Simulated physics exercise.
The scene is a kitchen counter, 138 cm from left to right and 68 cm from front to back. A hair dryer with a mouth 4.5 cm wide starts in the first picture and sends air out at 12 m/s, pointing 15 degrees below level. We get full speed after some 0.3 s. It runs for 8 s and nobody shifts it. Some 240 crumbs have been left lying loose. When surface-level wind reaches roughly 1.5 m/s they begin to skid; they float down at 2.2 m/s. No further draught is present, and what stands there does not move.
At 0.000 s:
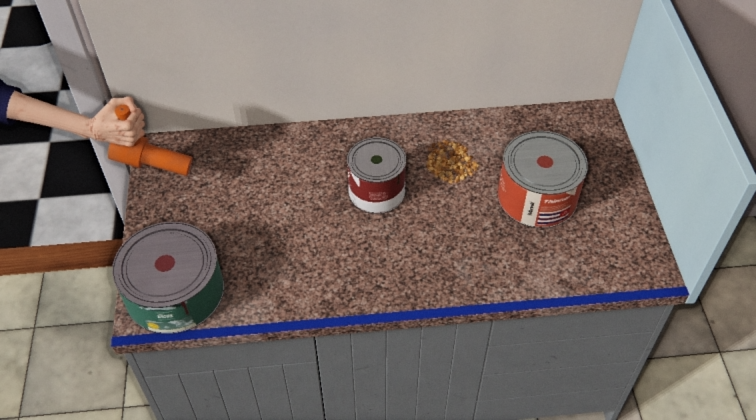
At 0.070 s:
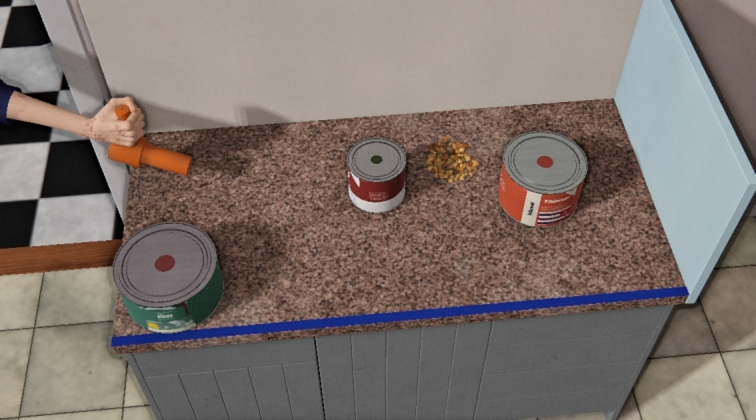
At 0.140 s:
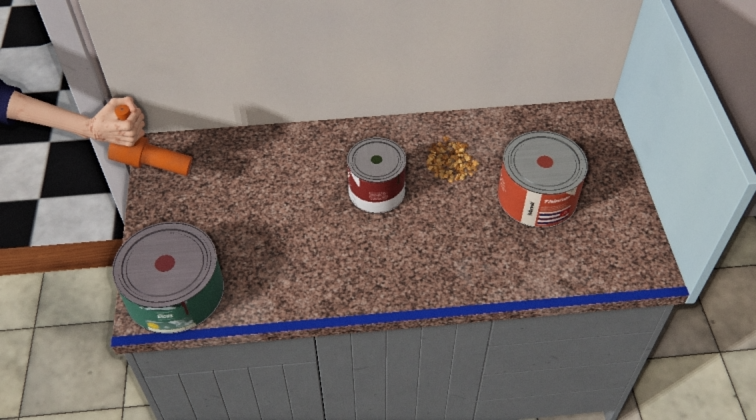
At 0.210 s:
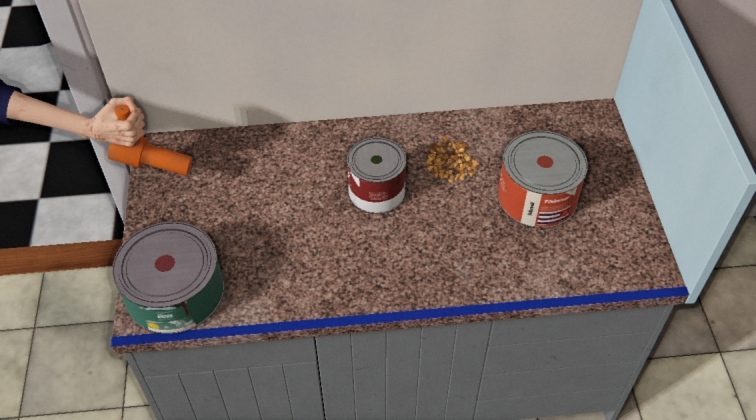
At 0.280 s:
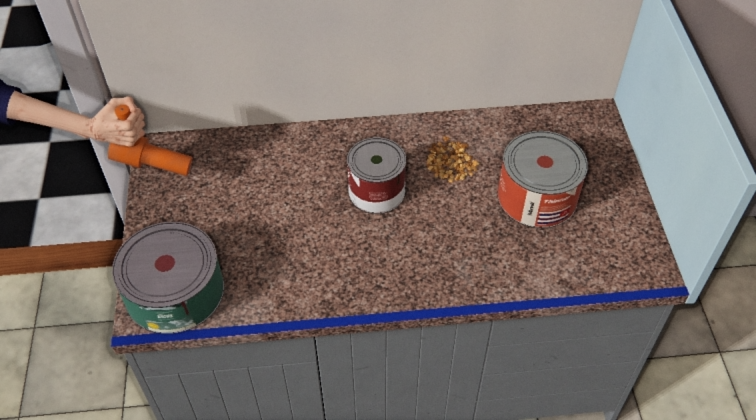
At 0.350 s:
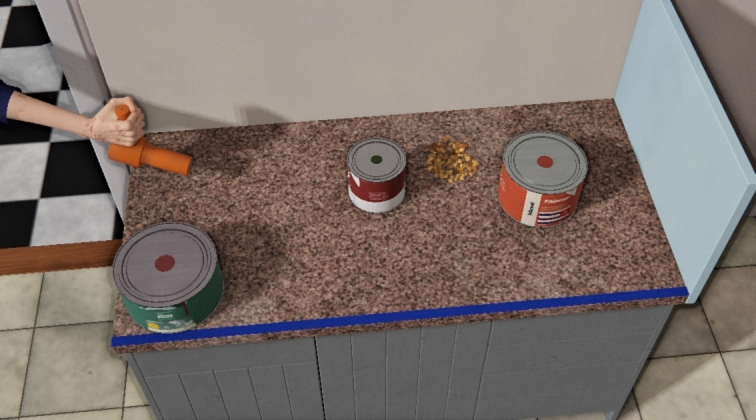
A speckled reddish-brown kitchen counter with a blue front edge stands above grey cupboards, seen from above at an angle. A hand at the left holds an orange hair dryer pointing right, with a green tin at the front left, a small red-and-white tin near the middle, golden crumbs beside it and a larger orange-red tin to the right. Nothing visibly moves, and the camera stays still.
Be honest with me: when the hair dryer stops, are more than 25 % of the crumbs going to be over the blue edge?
No, I'd bet the limit of a quarter at that edge holds.
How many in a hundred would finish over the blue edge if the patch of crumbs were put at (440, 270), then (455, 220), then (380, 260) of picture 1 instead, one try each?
Results, one try each: 100 %, 15 %, 100 %.
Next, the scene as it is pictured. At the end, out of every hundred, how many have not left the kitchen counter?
About 100 per cent.
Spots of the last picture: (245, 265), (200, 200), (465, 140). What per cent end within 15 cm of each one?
In order: About 0 %, then 0 %, then 90 %.
After 1.6 s the count stands so, 0 % are over the blue edge; the middle of those still in play is near (449, 161).
After 2.6 s the count stands so, 0 % are over the blue edge; the middle of those still in play is near (449, 161).
After 4.4 s the count stands so, 0 % are over the blue edge; the middle of those still in play is near (449, 161).
After 8.0 s, at the end, 0 % are over the blue edge; the middle of those still in play is near (449, 161).
